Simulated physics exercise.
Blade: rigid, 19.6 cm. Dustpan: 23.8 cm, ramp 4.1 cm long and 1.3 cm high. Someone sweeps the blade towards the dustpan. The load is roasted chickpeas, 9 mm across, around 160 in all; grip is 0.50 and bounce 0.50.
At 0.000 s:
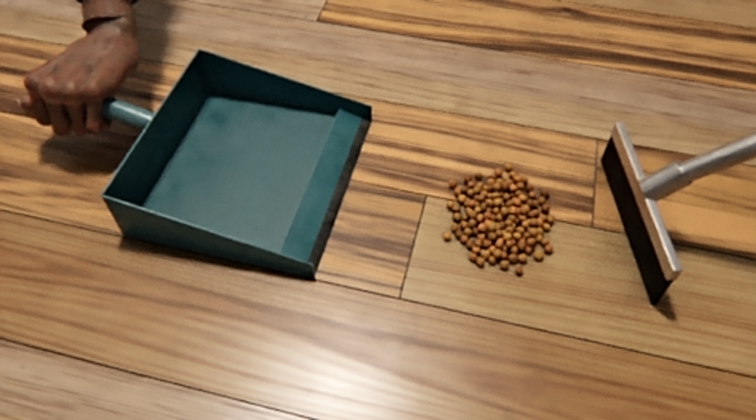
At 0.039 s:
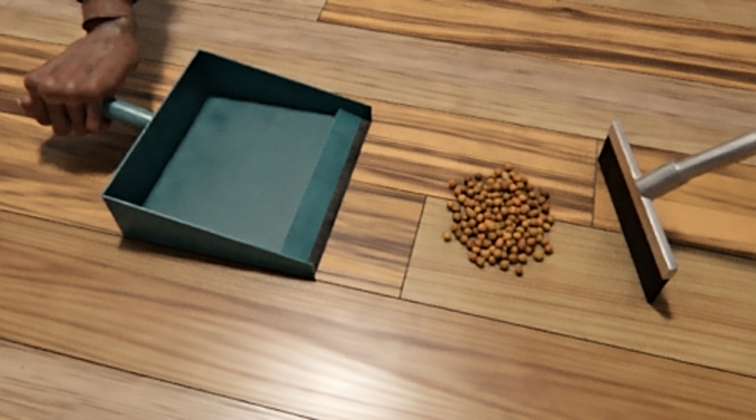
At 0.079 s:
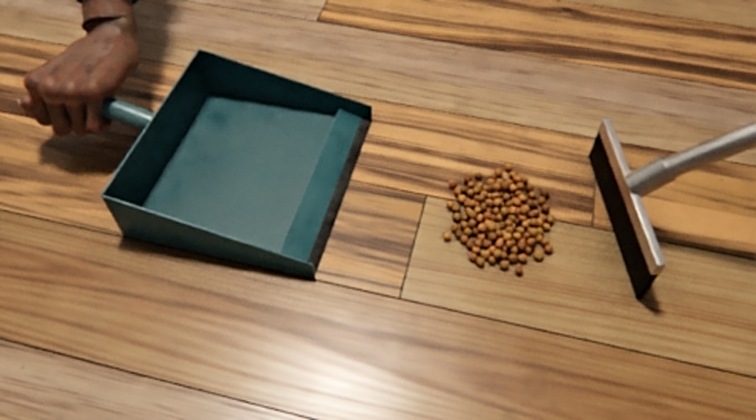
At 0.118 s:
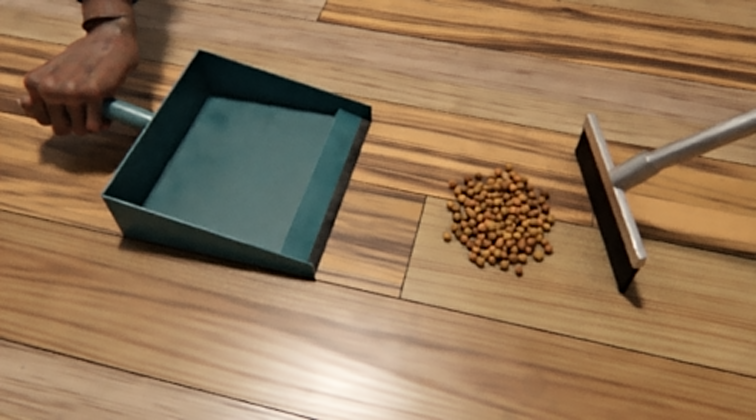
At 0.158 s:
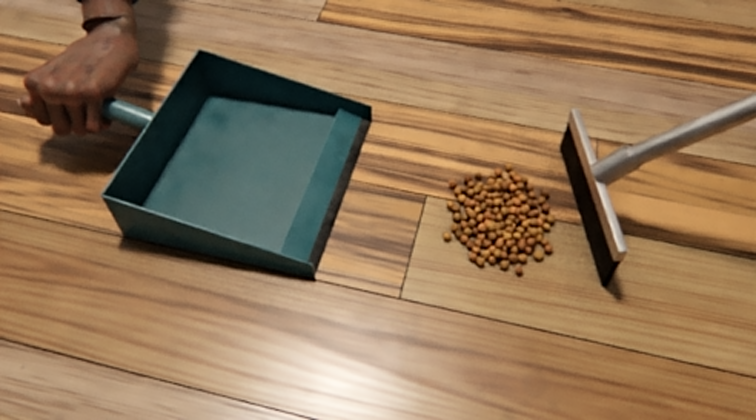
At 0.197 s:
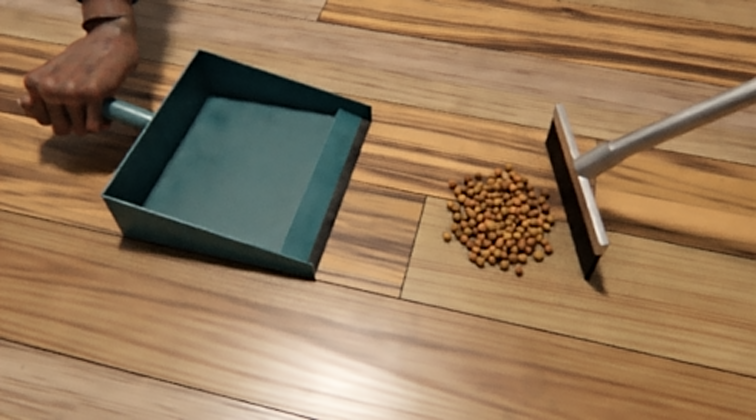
On a striped wooden floor, a hand held a green dustpan still on the left while a long-handled blade slid in from the right, drawing close to a small untouched heap of roasted chickpeas.
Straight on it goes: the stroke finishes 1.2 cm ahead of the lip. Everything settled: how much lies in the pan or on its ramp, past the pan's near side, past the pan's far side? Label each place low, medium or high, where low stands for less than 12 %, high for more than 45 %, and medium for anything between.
Pan: Low. Near side: Low. Far side: Low.
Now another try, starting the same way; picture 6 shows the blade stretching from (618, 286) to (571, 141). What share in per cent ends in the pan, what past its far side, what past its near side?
Pan 20; far 0; near 25.
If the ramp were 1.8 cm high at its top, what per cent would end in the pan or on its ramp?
That change would give about 0 per cent.
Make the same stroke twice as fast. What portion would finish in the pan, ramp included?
Share: Near 30 %.
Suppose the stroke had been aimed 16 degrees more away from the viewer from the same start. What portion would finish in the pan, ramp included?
That gives near 0 in a hundred.
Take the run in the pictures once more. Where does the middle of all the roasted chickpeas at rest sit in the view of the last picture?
Near (374, 196).
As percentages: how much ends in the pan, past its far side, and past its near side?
Final shares - pan: 0%, near side: 0%, far side: 0%.
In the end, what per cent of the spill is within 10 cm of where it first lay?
Near 30 per cent.
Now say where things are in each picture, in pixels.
The first frame shows blade from (672, 274) to (617, 132), moved 0.0 cm, 0 of the pieces shifted so far; middle of the pieces at (501, 213); pan at (241, 170).
The second frame shows blade from (668, 273) to (614, 131), moved 0.4 cm, 0 of the pieces shifted so far; middle of the pieces at (501, 213).
The third frame shows blade from (656, 268) to (604, 128), moved 1.5 cm, 0 of the pieces shifted so far; middle of the pieces at (501, 213).
The fourth frame shows blade from (638, 262) to (589, 123), moved 3.2 cm, 0 of the pieces shifted so far; middle of the pieces at (501, 213).
The fifth frame shows blade from (619, 255) to (573, 118), moved 5.0 cm, 0 of the pieces shifted so far; middle of the pieces at (501, 213).
The sixth frame shows blade from (600, 248) to (558, 114), moved 6.8 cm, 0 of the pieces shifted so far; middle of the pieces at (501, 213); pan at (241, 170). Its pace works out near 0.47 m/s, heading 11 degrees away from the viewer's side.
After 0.42 s, middle of the blade 15 cm from the lip; 0 % over the lip, far side 0 %, near side 0 %.
After 0.57 s, middle of the blade 8 cm from the lip; 0 % over the lip, far side 0 %, near side 0 %.
Then, at 0.85 s, middle of the blade 4 cm from the lip; 0 % over the lip, far side 0 %, near side 0 %.
By 1.1 s all is still; pan 0 %, near side 0 %, far side 0 %, in front of the lip or behind the blade 100 %.
